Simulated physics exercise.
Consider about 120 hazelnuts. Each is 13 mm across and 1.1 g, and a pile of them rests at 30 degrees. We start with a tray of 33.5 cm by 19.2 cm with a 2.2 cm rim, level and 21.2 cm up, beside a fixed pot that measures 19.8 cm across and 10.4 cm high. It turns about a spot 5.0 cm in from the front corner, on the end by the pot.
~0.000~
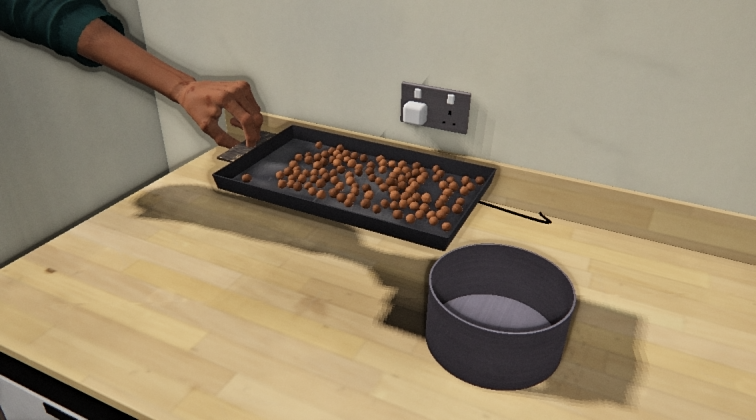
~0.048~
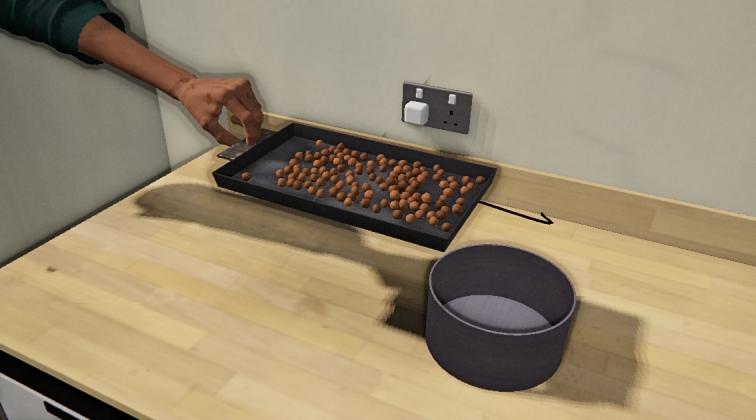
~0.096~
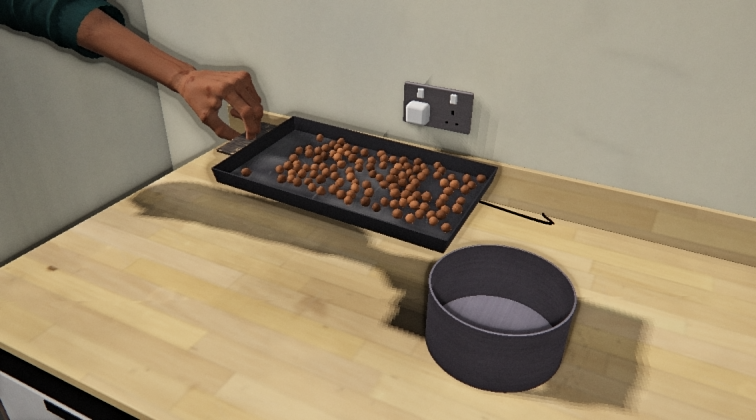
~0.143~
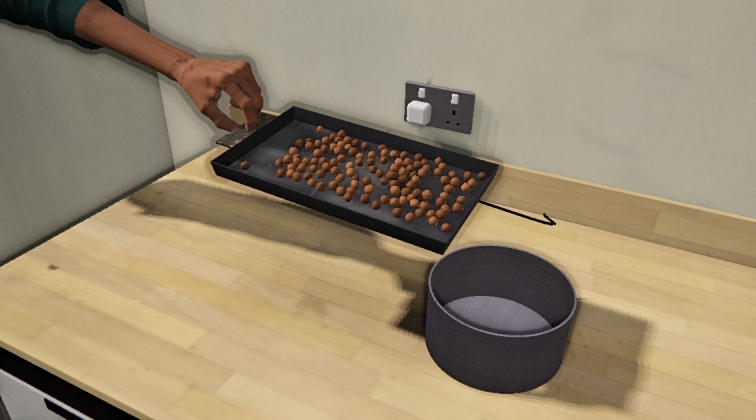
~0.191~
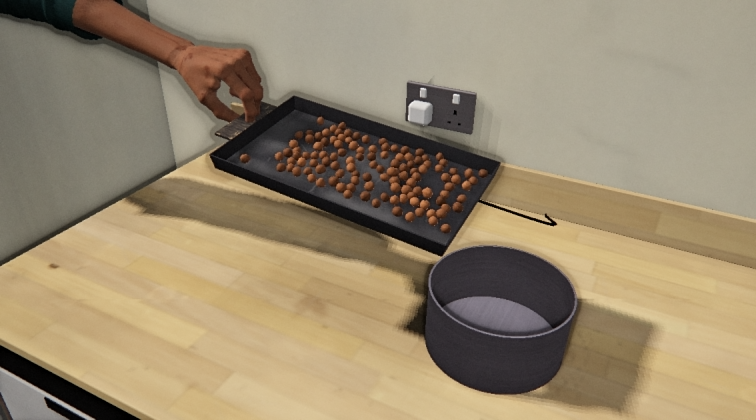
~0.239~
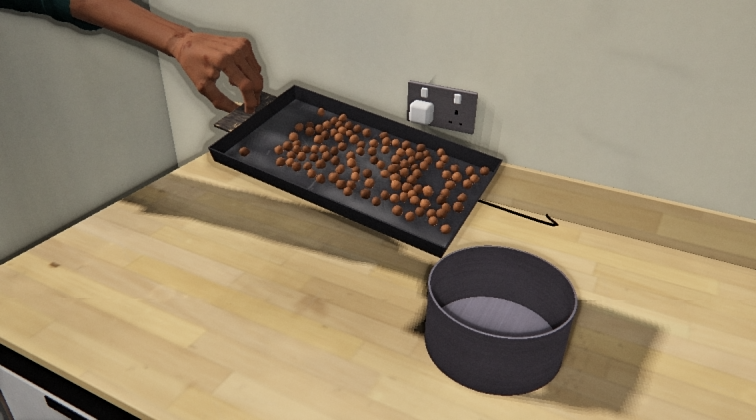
A black tray scattered with small round orange-brown nuts sits on a pale wooden worktop against a grey wall, seen from above at an angle. A hand in a dark green sleeve holds its left end, with an open dark grey pot at front right and a double socket behind. The hand raises that end slowly, slanting the tray down rightward, while the view stays almost still.
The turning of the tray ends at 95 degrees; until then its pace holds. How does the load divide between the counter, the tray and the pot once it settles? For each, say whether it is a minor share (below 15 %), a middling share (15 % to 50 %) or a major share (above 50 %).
Result: Counter: Looks set for the better part; tray: Looks set for a minimal amount; pot: Looks set for a minimal amount.
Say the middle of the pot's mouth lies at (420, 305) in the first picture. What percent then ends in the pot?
I'd expect near 90 per cent.
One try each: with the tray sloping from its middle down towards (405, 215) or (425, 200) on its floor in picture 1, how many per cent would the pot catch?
I'd put it at roughly 30 per cent for the first tilt and roughly 90 per cent for the second.
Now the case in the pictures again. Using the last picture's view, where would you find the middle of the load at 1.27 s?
Load centre est.: (416, 195) px.
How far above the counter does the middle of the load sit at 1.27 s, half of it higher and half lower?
Some 28 cm.
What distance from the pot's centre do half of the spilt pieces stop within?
I'd say around 22 centimetres.
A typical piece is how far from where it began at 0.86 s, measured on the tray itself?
By then it sits near 8 cm from where it began.
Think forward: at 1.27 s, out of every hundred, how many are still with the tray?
Estimate: About 100 percent.
After 0.86 s, tilt 51 degrees; the tray holds 100 %, the pot 0 %.
After 1.27 s, tilt 77 degrees; the tray holds 100 %, the pot 0 %.
After 1.76 s, tilt 95 degrees; the tray holds 20 %, the pot 0 %.
By 3.1 s all is still; counter 95 %, tray 0 %, pot 5 %.
